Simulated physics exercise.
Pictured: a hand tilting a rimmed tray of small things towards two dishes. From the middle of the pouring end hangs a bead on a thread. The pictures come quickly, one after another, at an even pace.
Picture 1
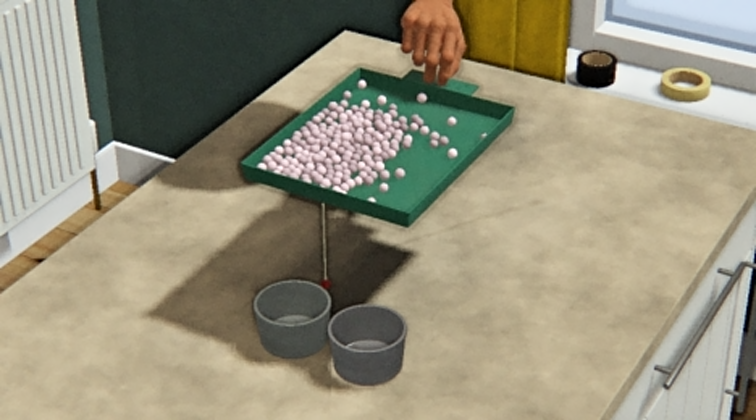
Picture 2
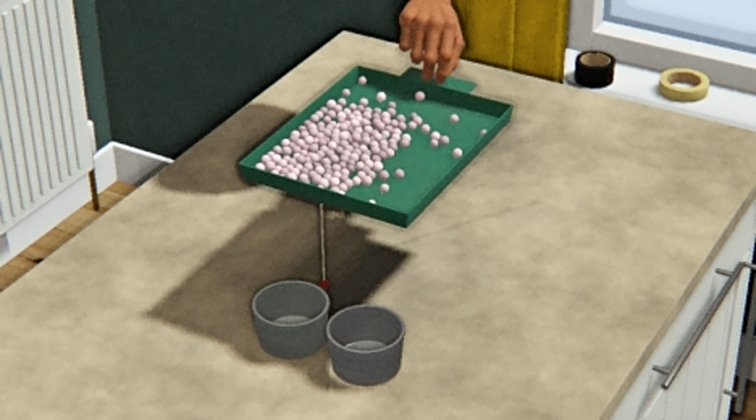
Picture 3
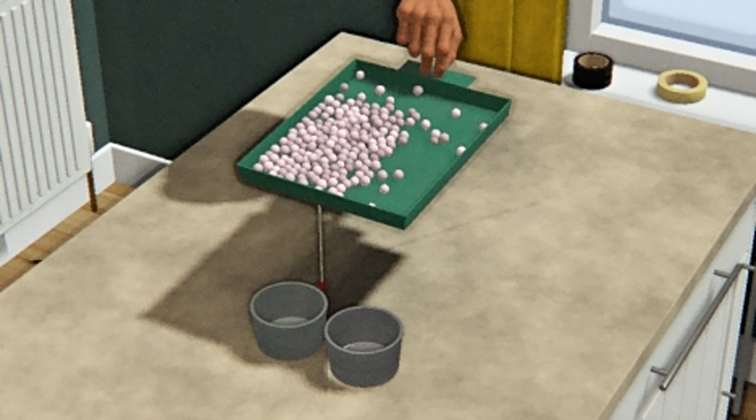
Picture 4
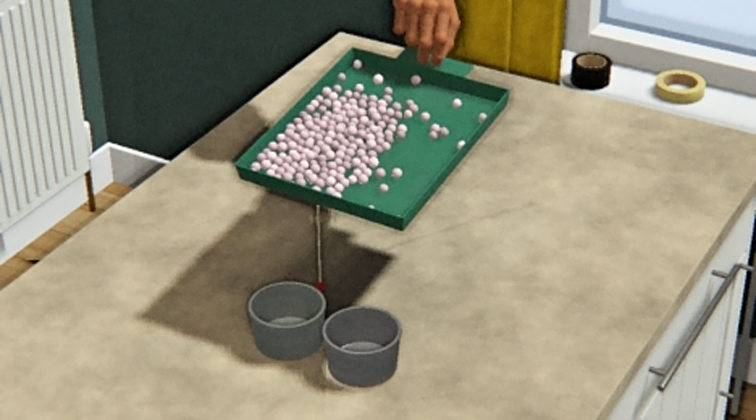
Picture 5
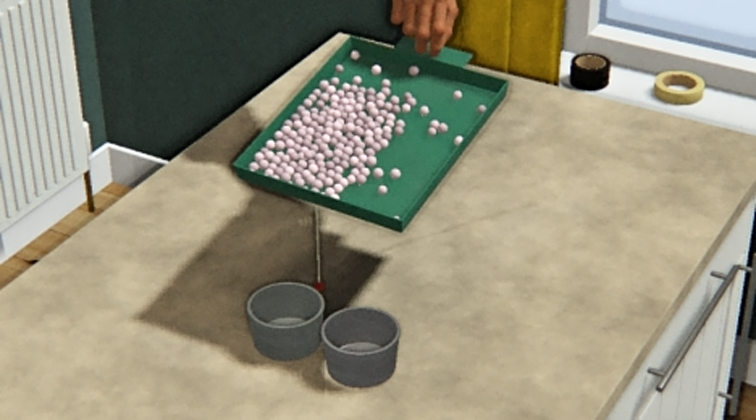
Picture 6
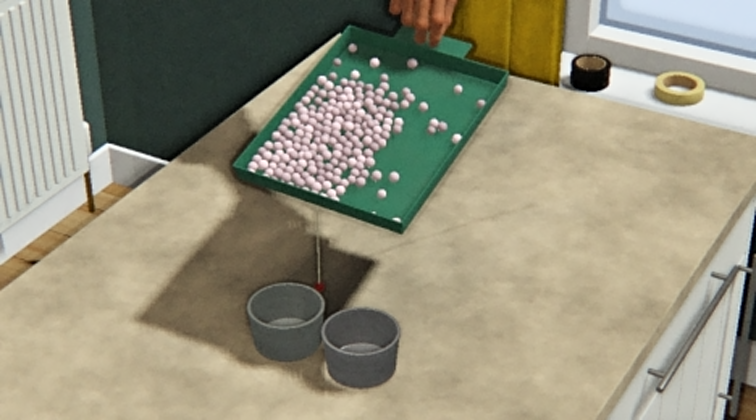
A hand at the top grips the far edge of a green rimmed tray of small pale pink balls, seen from above at an angle over a beige worktop in a room. Two grey dishes stand below the tray near a thread with a red bead, with black and yellow tape rolls behind. The hand slowly tilts the tray, its near right corner dipping slightly, as some balls shift.
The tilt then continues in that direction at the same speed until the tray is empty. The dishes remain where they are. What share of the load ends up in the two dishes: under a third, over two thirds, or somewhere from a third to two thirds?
From a third to two thirds.
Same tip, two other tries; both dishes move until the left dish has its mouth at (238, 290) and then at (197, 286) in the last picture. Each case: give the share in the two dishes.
In order: 20 percent and 20 percent.
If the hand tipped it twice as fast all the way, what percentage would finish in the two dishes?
Share: Around 40%.
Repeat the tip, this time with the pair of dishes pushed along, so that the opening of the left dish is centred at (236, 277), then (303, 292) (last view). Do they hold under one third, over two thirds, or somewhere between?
The first try: Below one third. The second: Less than a third.
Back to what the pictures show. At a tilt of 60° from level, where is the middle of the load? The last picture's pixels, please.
Check around (327, 163) in the last picture.
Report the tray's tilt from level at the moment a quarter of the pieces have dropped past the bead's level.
Around 85° of tilt.
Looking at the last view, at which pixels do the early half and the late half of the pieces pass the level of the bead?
About (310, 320), and after that about (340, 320).
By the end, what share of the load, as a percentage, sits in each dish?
The left dish keeps near 10 in a hundred, the right dish near 40 in a hundred.
Shortly afterwards, tray tipped steeply; all but a few on the tray; only a few in the right dish; only a few in the air.
Next, tray tipped right over; near a quarter on the tray; near a quarter in the right dish; a little in the left dish; near a third outside both; near a quarter in the air.
Some moments later, tray tipped past a quarter turn; near half in the right dish; a little in the left dish; near half outside both.
In the end, tray tipped past a quarter turn; near half in the right dish; a little in the left dish; near half outside both.
